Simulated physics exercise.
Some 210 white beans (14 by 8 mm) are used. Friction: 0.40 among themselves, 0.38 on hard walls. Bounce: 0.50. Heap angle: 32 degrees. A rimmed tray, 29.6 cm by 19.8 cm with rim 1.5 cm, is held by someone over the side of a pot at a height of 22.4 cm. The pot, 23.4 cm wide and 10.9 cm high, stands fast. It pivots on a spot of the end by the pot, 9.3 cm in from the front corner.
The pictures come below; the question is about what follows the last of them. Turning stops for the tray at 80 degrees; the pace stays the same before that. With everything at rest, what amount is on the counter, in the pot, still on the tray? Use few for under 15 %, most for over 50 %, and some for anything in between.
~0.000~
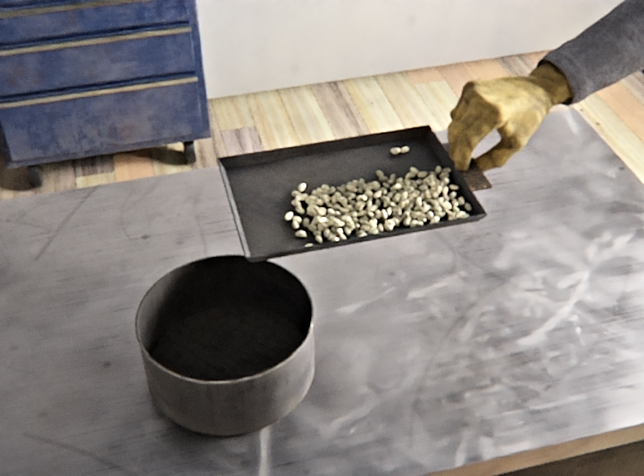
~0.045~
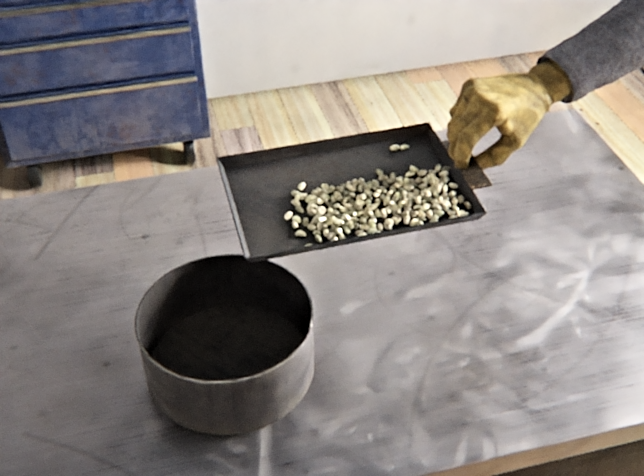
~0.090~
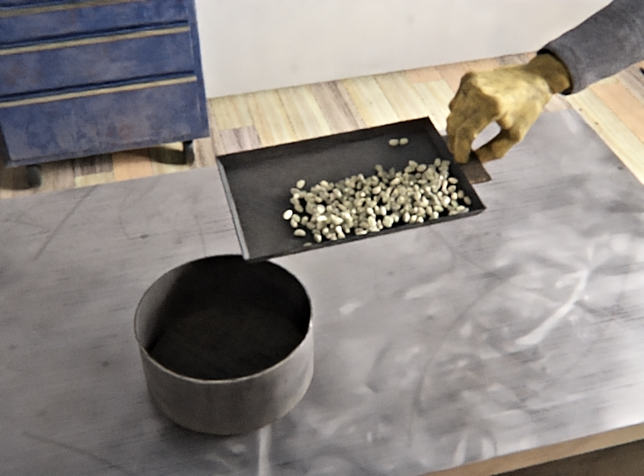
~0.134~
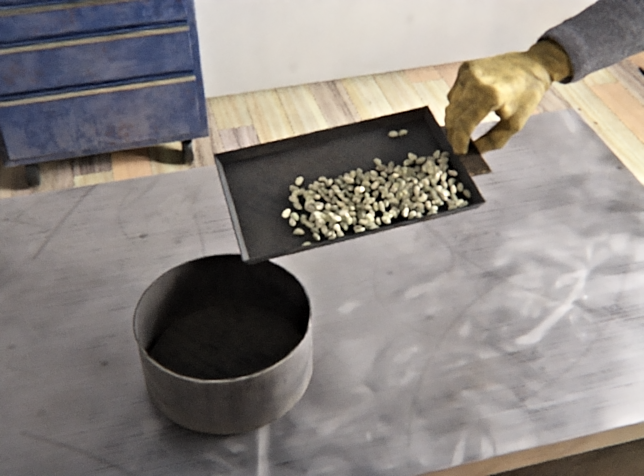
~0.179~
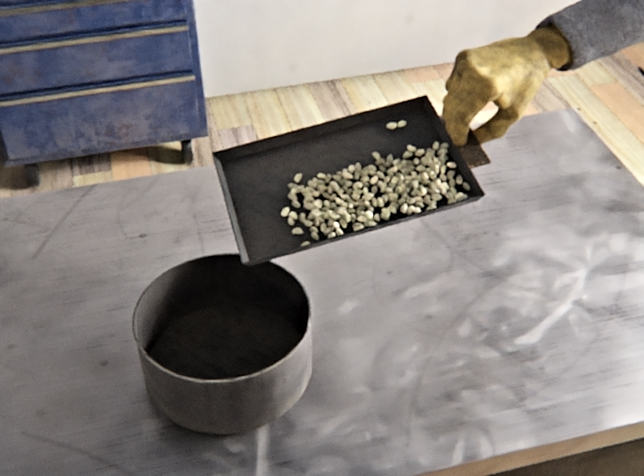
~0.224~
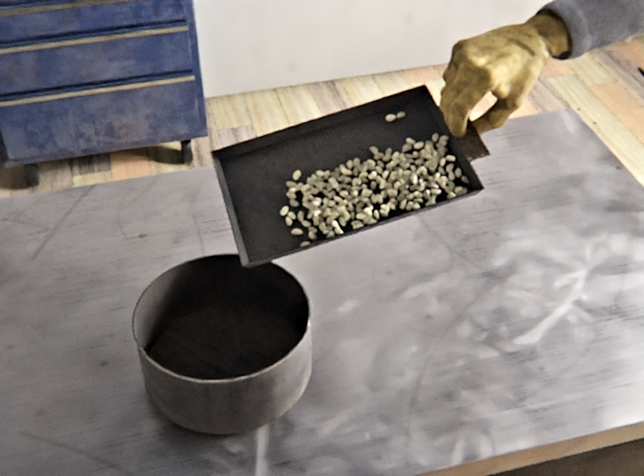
Counter: Few, pot: Most, left on the tray: Few.
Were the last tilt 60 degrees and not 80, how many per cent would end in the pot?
In that case, near 90 percent.
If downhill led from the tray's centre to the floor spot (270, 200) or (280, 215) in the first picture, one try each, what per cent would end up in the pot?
Approximately 60 percent, then 95 percent.
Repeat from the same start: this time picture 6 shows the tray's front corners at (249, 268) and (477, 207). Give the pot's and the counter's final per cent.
Pot: 50, counter: 50.
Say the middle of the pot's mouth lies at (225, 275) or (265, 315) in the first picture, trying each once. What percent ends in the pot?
Roughly 40 and 100 percent.
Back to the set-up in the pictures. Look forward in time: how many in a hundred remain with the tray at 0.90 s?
It works out to near 30 per cent of the load.
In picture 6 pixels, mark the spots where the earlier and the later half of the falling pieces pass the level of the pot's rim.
I'd mark about (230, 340) for the first half and about (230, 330) for the second.
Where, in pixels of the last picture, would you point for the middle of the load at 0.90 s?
Look near (237, 307) in the last picture.
Then, at 0.63 s, tilt 45 degrees; the tray holds 100 %, the pot 0 %.
After 0.90 s, tilt 67 degrees; the tray holds 30 %, the pot 45 %.
After 1.27 s, tilt 80 degrees; the tray holds 0 %, the pot 100 %.
In the end, at 1.9 s, counter 0 %, pot 100 %, tray 0 %.
